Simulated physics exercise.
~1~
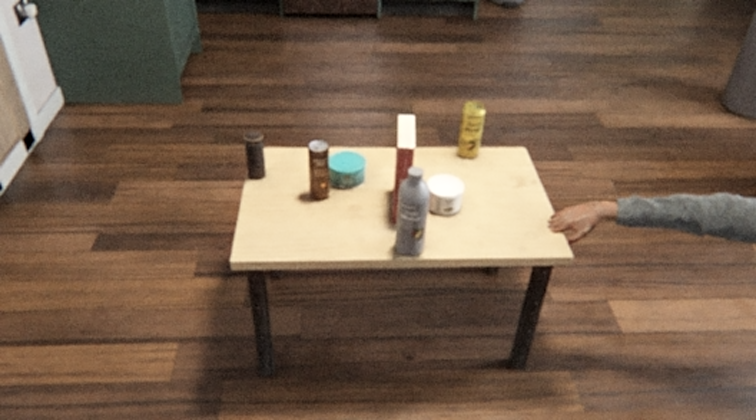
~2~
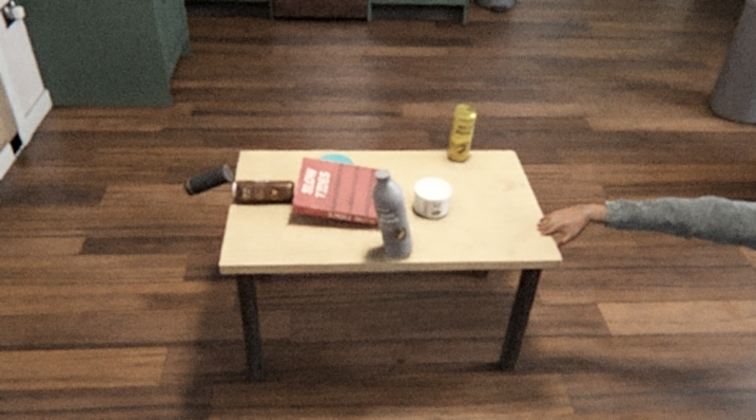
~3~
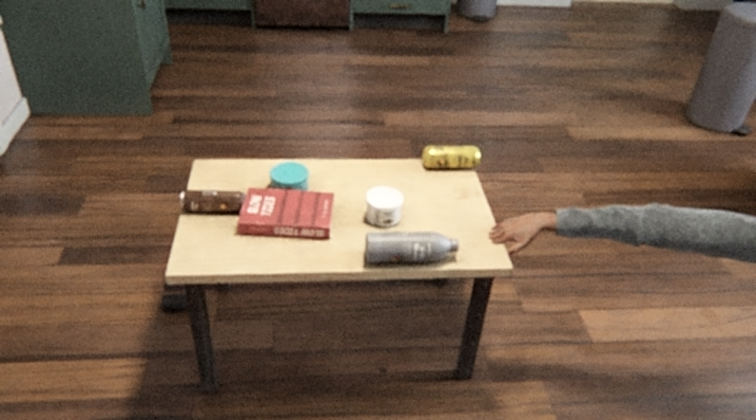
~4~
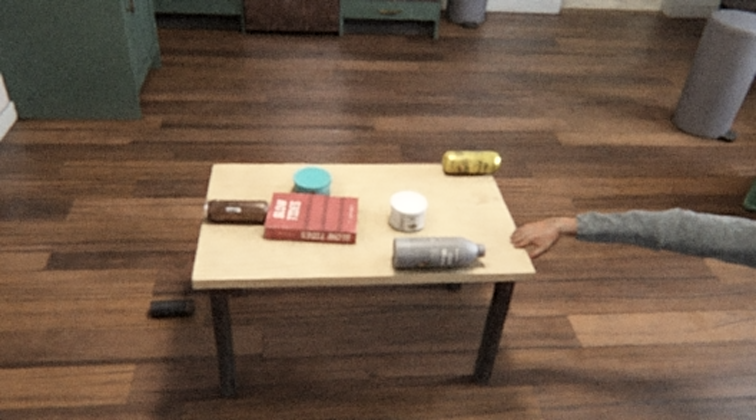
In a room with a dark wood floor and green cabinets, a pale side table is seen from above and in front. A black shaker, a brown can and a turquoise tub stand on its left, a red book and grey bottle near the middle beside a white tub, and a yellow can at the back right, while a hand rests at the right edge. As the table jerks about, the book and brown can topple leftward and the shaker tips off the left side. The bottle leans, then it and the yellow can fall over. Finally the shaker lies on the floor, and both tubs remain upright.
